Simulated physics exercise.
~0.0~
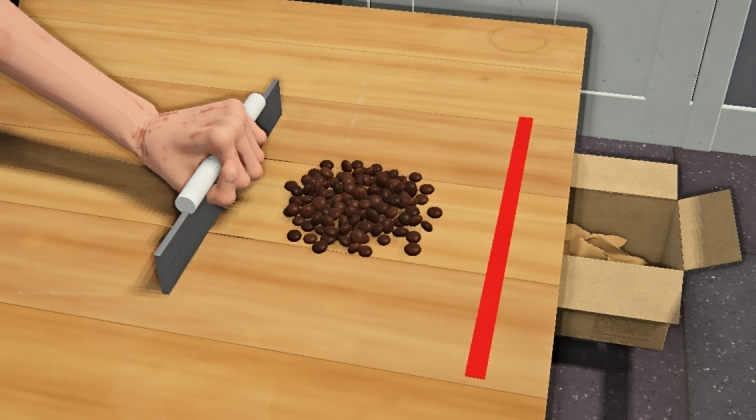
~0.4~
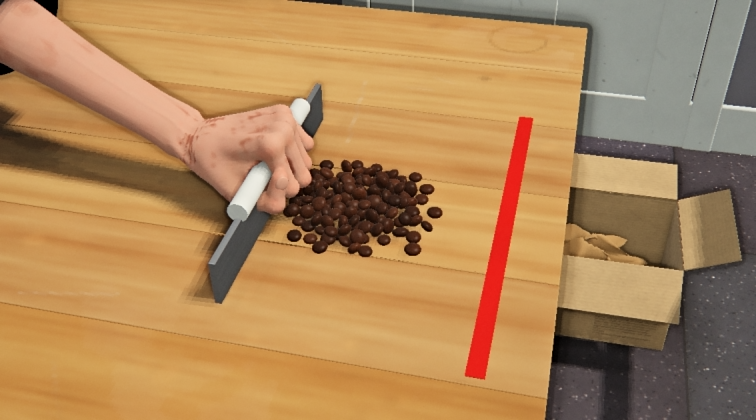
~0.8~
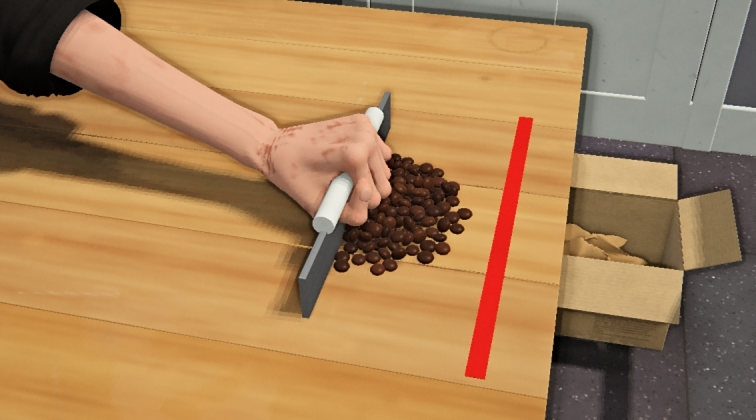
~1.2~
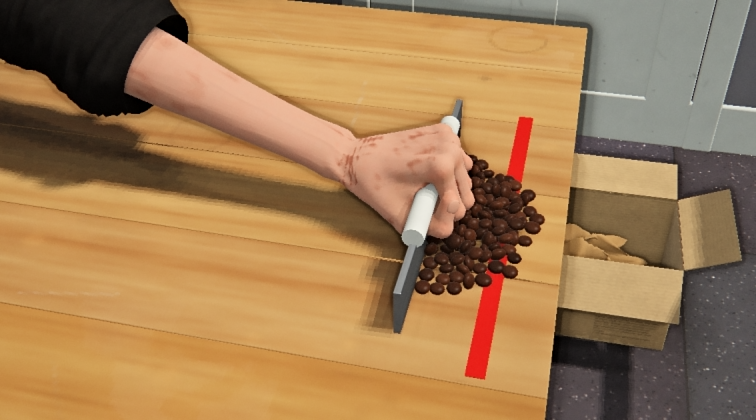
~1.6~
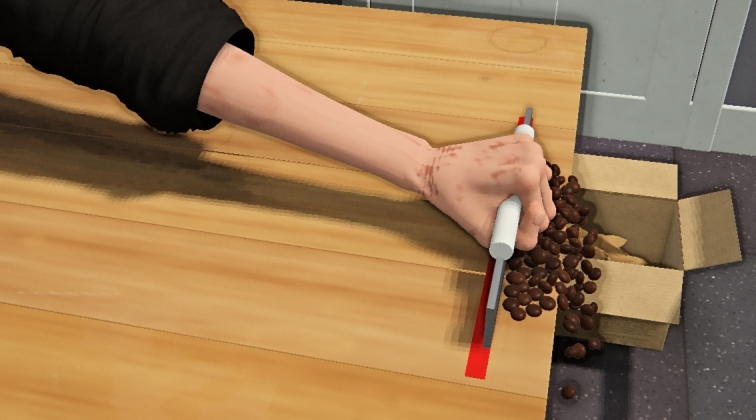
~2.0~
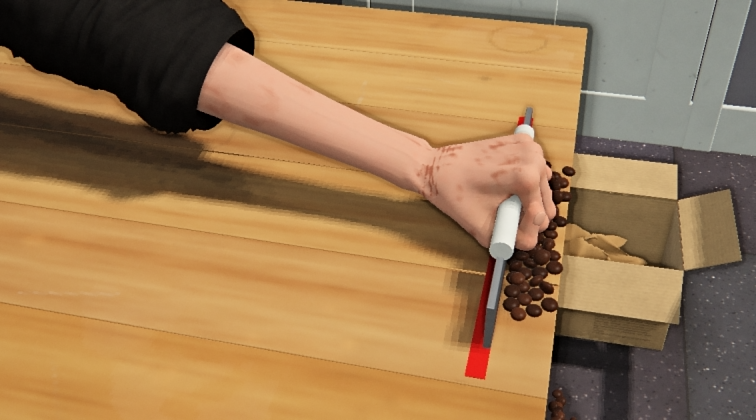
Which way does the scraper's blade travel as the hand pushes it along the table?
The blade travels to the right, pushing the dark beans ahead of it toward the table's edge.
A hand gripping a scraper by its white handle slid it right across a wooden table, pushing a heap of small dark brown beans over a red strip until the blade stopped there, with some beans spilling off the edge and others still on the table.
